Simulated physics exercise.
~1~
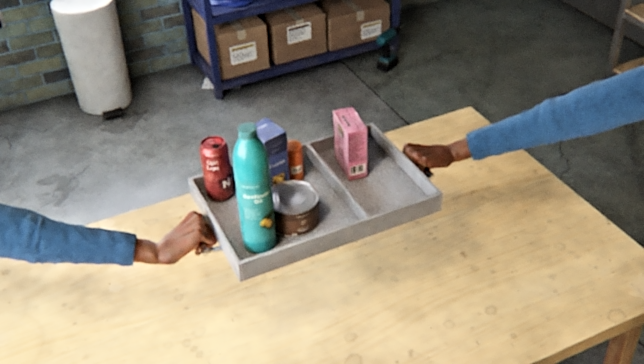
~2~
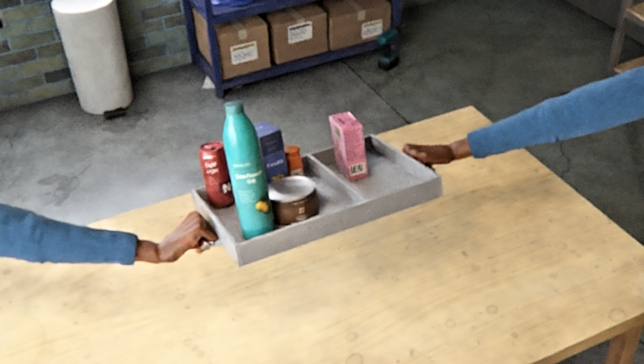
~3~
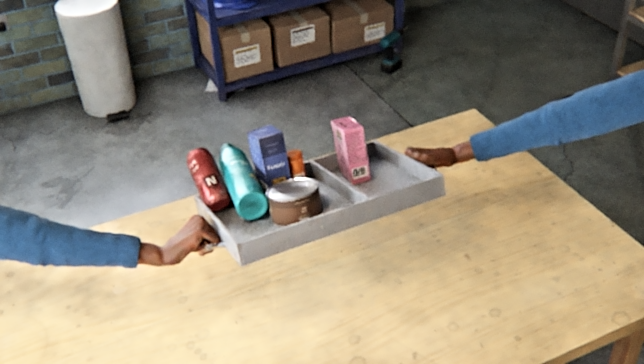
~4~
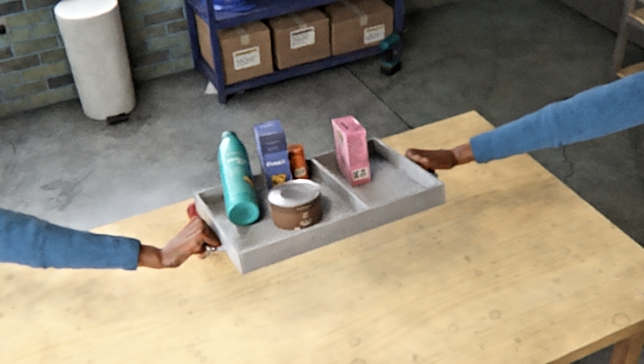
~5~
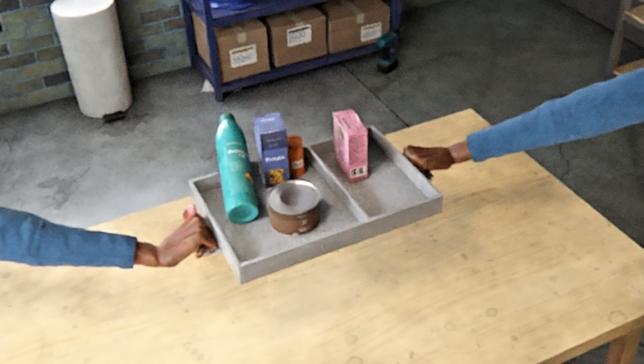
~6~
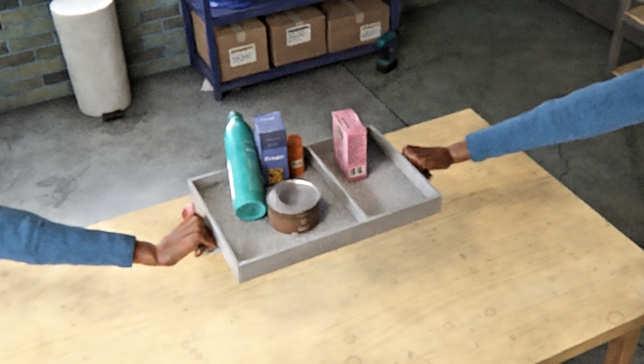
A gray tray with a low divider, held by two blue-sleeved arms above a wooden table, carries a red can, a turquoise bottle, a brown tub, an orange shaker, a blue carton and a pink packet. The hands tip its far edge down, and the can and the bottle begin to lean. Both topple onto their sides near the left end, and then the can leaves the tray. As the hands bring the tray back to level, the bottle stays lying down. The tub, shaker, carton and packet end upright, close to where they began.
